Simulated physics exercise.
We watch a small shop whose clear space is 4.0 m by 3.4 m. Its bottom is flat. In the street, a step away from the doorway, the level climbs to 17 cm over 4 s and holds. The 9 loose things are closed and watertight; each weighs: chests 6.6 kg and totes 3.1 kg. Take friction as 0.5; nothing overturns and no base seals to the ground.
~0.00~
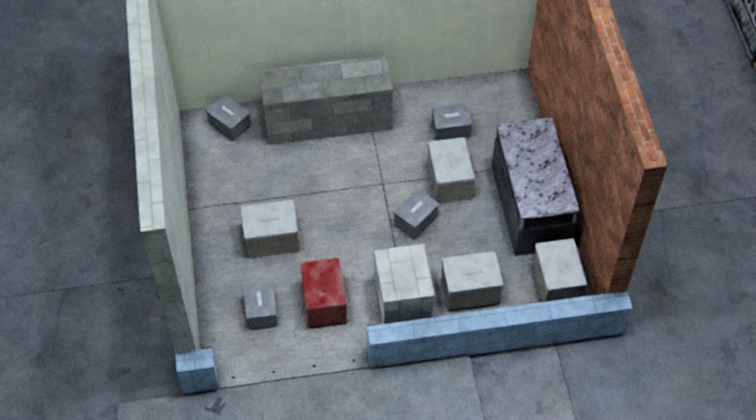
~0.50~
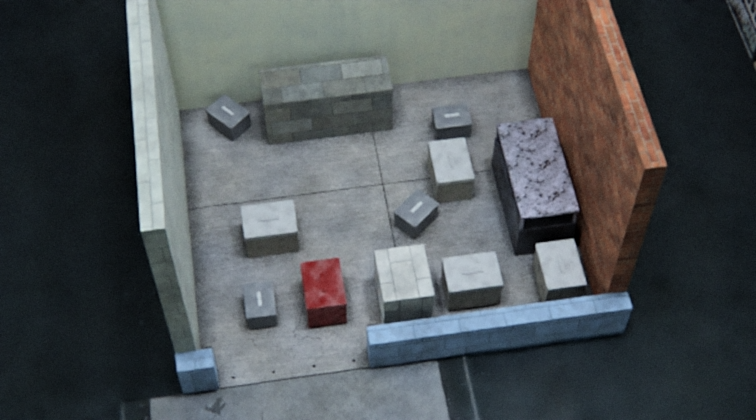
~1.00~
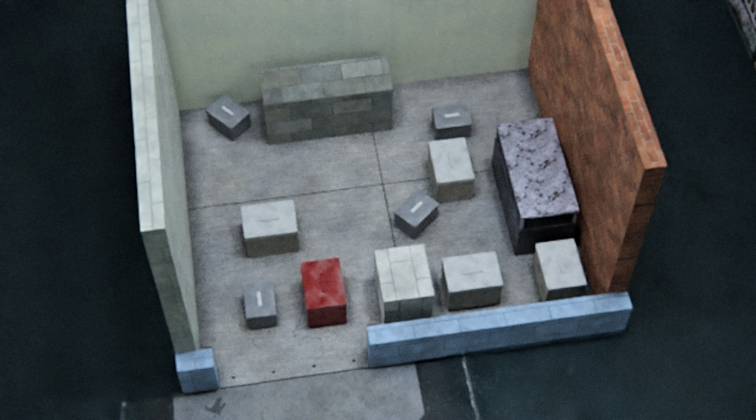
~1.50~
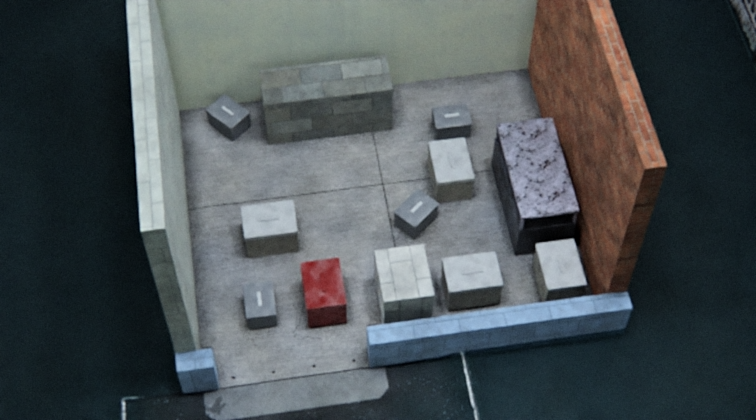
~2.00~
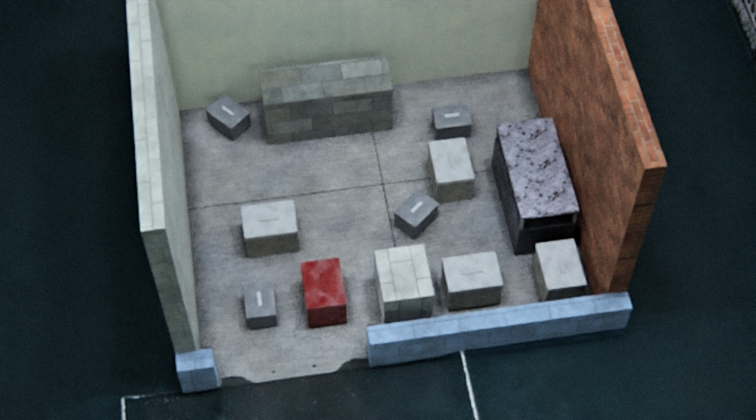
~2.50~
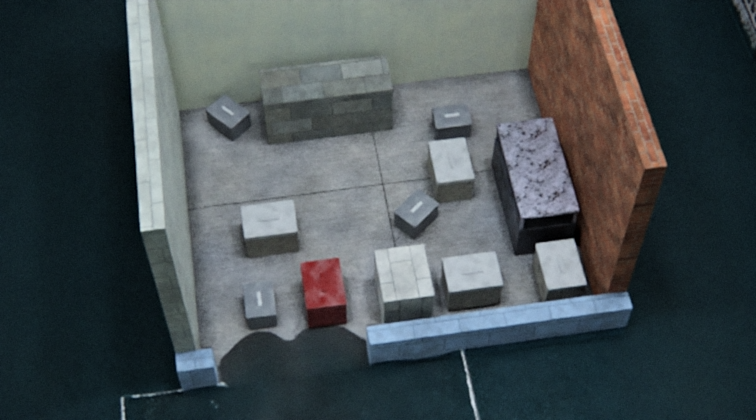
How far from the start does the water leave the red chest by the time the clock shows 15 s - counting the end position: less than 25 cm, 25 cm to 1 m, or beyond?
The red chest gets carried off.
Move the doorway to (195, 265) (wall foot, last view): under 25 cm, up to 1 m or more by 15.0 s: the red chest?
In that case the red chest slides a little.
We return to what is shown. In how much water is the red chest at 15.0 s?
Roughly 15 cm.
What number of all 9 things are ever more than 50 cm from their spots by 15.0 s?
That makes 6.
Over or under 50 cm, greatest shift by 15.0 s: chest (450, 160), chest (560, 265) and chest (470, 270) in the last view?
In that order: Over, under, under.
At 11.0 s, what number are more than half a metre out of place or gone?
5 of them.
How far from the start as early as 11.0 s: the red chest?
About 300 cm.
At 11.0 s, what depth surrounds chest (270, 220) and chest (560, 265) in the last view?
About 9 and 4 cm.
After 3.5 s the red chest is near (328, 273), 0.1 m from its start, aground; 0 afloat.
After 6.8 s the red chest is near (426, 129), 2.2 m from its start, afloat; 4 afloat.
After 11.0 s the red chest is near (453, 78), 2.9 m from its start, afloat; 9 afloat.
After 15.0 s the red chest is near (471, 127), 2.4 m from its start, afloat; 9 afloat.
